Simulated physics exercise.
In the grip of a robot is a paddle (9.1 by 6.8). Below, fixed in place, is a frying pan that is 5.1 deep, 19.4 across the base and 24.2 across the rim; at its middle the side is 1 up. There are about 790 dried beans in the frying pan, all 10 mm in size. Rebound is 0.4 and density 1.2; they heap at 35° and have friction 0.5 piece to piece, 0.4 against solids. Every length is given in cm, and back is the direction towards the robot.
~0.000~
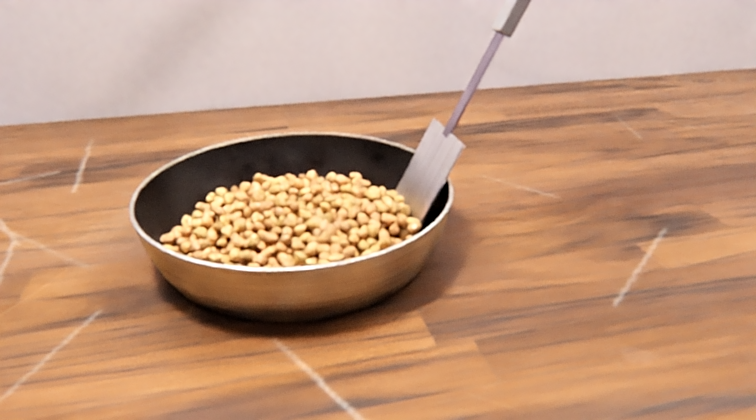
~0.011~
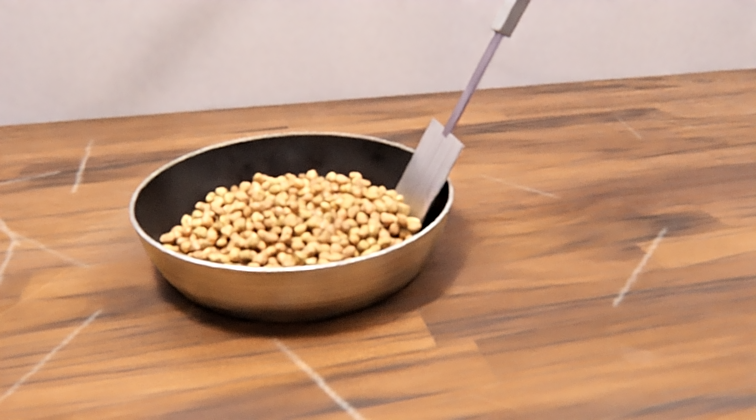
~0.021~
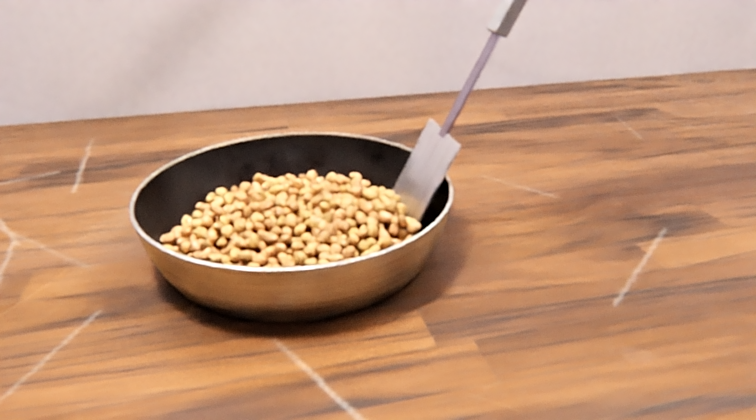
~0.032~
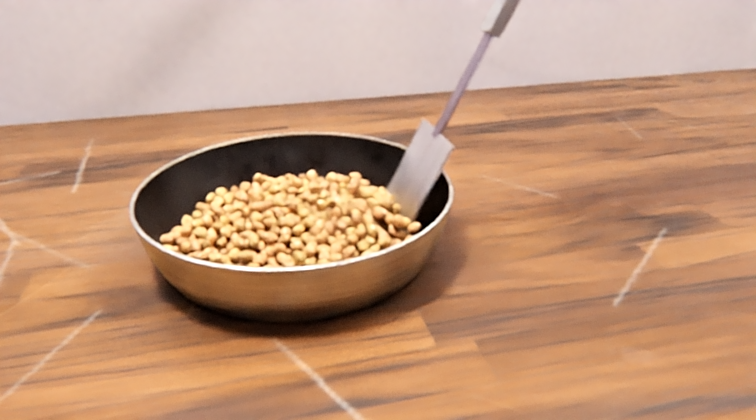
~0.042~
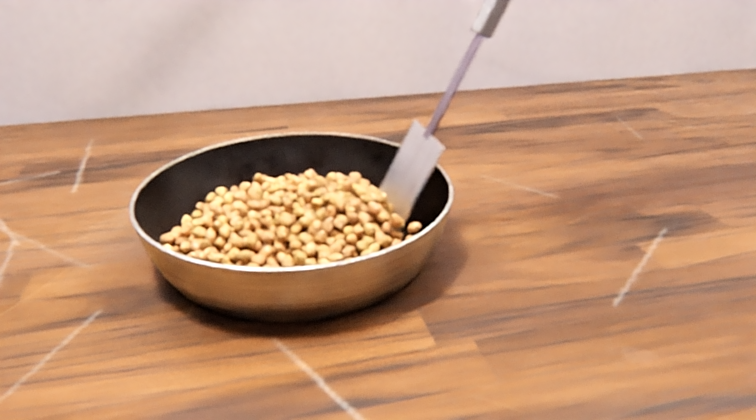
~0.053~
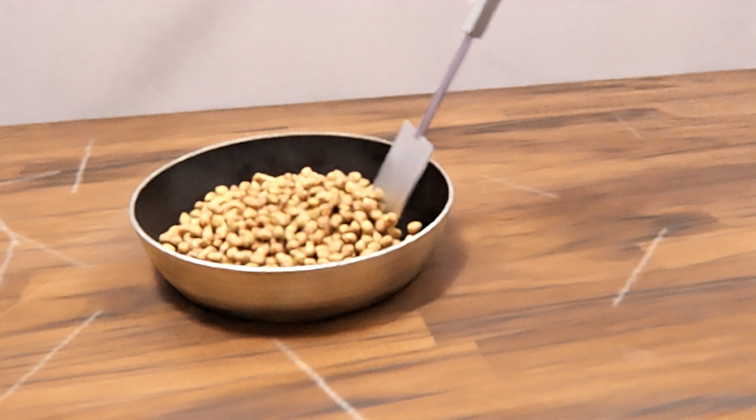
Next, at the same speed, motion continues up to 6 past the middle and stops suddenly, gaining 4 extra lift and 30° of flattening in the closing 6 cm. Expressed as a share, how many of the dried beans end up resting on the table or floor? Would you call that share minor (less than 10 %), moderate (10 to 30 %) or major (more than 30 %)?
I would call it minor.
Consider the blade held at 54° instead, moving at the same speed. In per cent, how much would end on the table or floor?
Result, estimated: 5 %.
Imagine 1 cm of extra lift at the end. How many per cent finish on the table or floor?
It comes to around 0 percent.
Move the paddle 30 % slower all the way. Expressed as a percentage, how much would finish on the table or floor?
Approx. 0 per cent.
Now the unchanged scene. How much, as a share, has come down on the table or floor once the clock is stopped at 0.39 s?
Around 0 %.
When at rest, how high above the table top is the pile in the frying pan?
It reaches roughly 6.5 cm.
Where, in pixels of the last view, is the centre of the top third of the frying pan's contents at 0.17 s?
The middle sits at approx. (249, 217).
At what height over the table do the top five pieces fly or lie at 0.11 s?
Roughly 5 cm above the table.
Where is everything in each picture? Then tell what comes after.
Paddle top edge at (448, 131), sloping 63°; upper third of the load around (307, 219), from x 165 to 420, top at y 175; 788 in the frying pan, in the first picture.
Paddle top edge at (448, 131), sloping 63°; upper third of the load around (307, 219), from x 165 to 420, top at y 175, in the second picture.
Paddle top edge at (445, 132), sloping 63°; upper third of the load around (308, 218), from x 165 to 420, top at y 175, in the third picture.
Paddle top edge at (438, 132), sloping 63°; upper third of the load around (311, 217), from x 165 to 420, top at y 175, in the fourth picture.
Paddle top edge at (429, 133), sloping 63°; upper third of the load around (309, 215), from x 165 to 420, top at y 175, in the fifth picture.
Paddle top edge at (419, 134), sloping 63°; upper third of the load around (303, 215), from x 165 to 420, top at y 175; 788 in the frying pan, in the sixth picture.
By 0.11 s, sloping 63°, highest piece 5 above the table; 788 in the frying pan.
By 0.17 s, sloping 51°, highest piece 6 above the table; 788 in the frying pan.
By 0.39 s, sloping 33°, highest piece 6 above the table; 774 in the frying pan, 13 on the table or floor, 1 on the blade or in flight.
By 1.44 s, sloping 33°, highest piece 6 above the table; 774 in the frying pan, 14 on the table or floor.
Final count, 774 in the frying pan, 14 on the table or floor. That is 2 % on the table or floor.
